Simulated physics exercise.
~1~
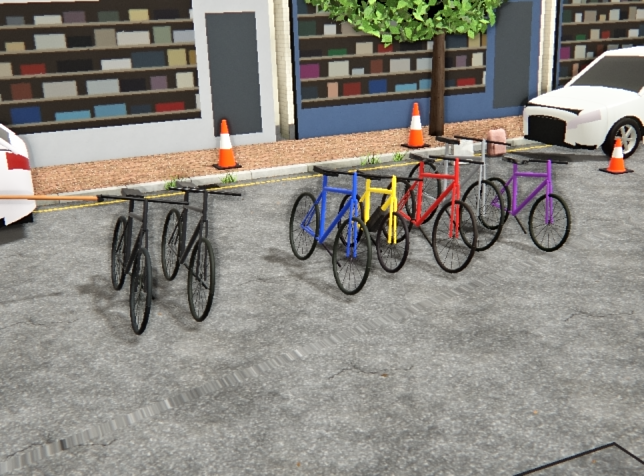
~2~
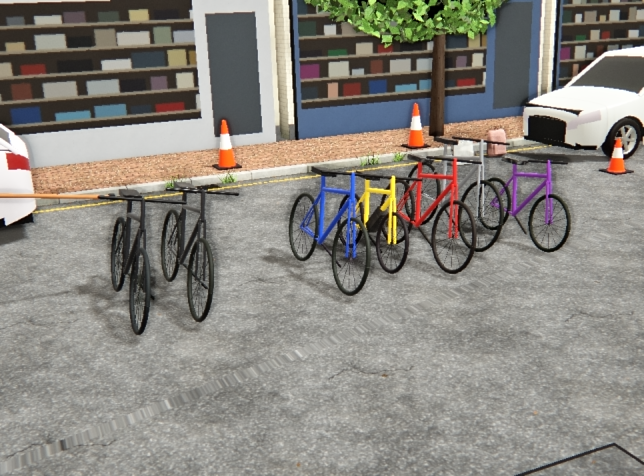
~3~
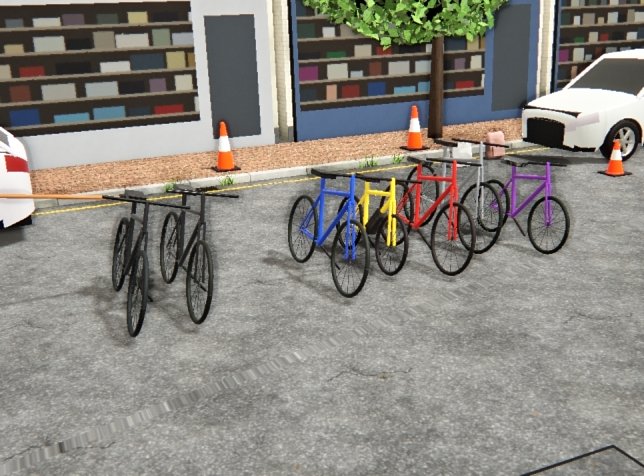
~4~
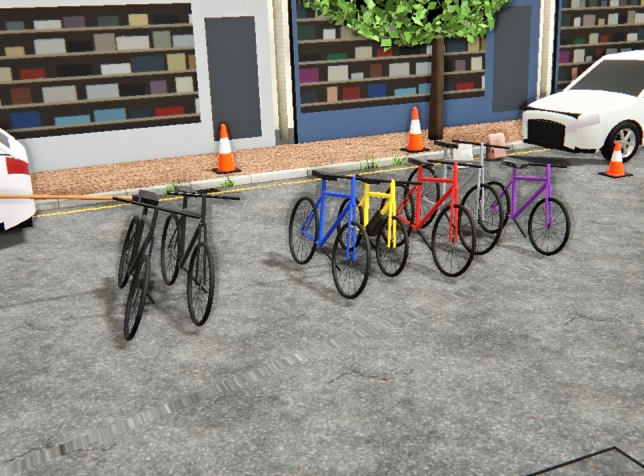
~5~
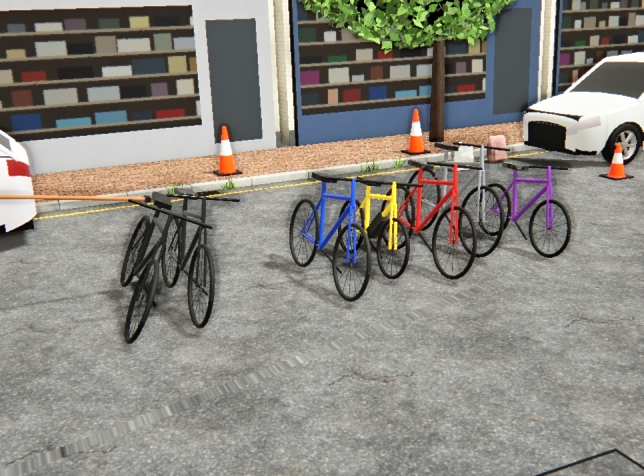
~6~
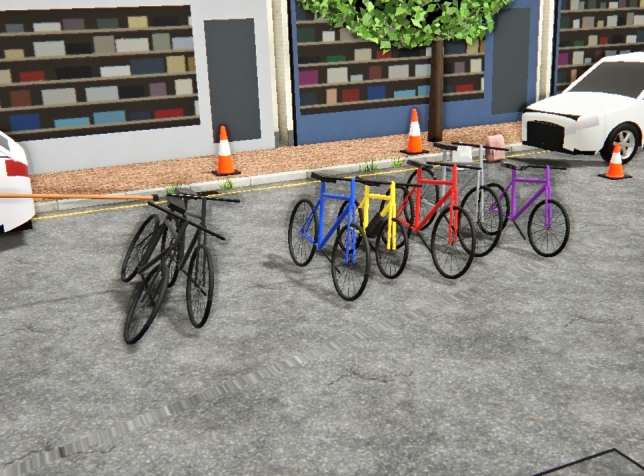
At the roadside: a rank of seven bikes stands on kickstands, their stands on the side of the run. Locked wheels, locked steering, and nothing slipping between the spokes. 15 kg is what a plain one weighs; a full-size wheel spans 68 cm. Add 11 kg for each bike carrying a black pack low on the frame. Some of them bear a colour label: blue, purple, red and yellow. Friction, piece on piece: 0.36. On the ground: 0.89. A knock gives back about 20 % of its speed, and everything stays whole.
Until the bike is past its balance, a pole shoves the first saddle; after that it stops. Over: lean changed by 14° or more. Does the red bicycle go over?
No, it stays on its stand.
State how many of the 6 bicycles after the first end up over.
1 in total.
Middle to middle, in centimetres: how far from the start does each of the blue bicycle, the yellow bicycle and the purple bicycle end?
The blue one ends around 0 cm from its start, the yellow one around 0 cm and the purple one around 0 cm.
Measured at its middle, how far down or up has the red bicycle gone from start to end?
About 0 cm lower.
Then, 0.21 s past the last view, none of the 6 other bicycles over, 1 disturbed; red bicycle unmoved.
Then, 0.47 s past the last view, 1 of the 6 other bicycles over; red bicycle unmoved.
In the end, 1 of the 6 other bicycles over; red bicycle unmoved; blue bicycle unmoved; yellow bicycle unmoved. Five left standing. From the last view, middles, red bicycle near (426, 209), blue bicycle near (328, 226).
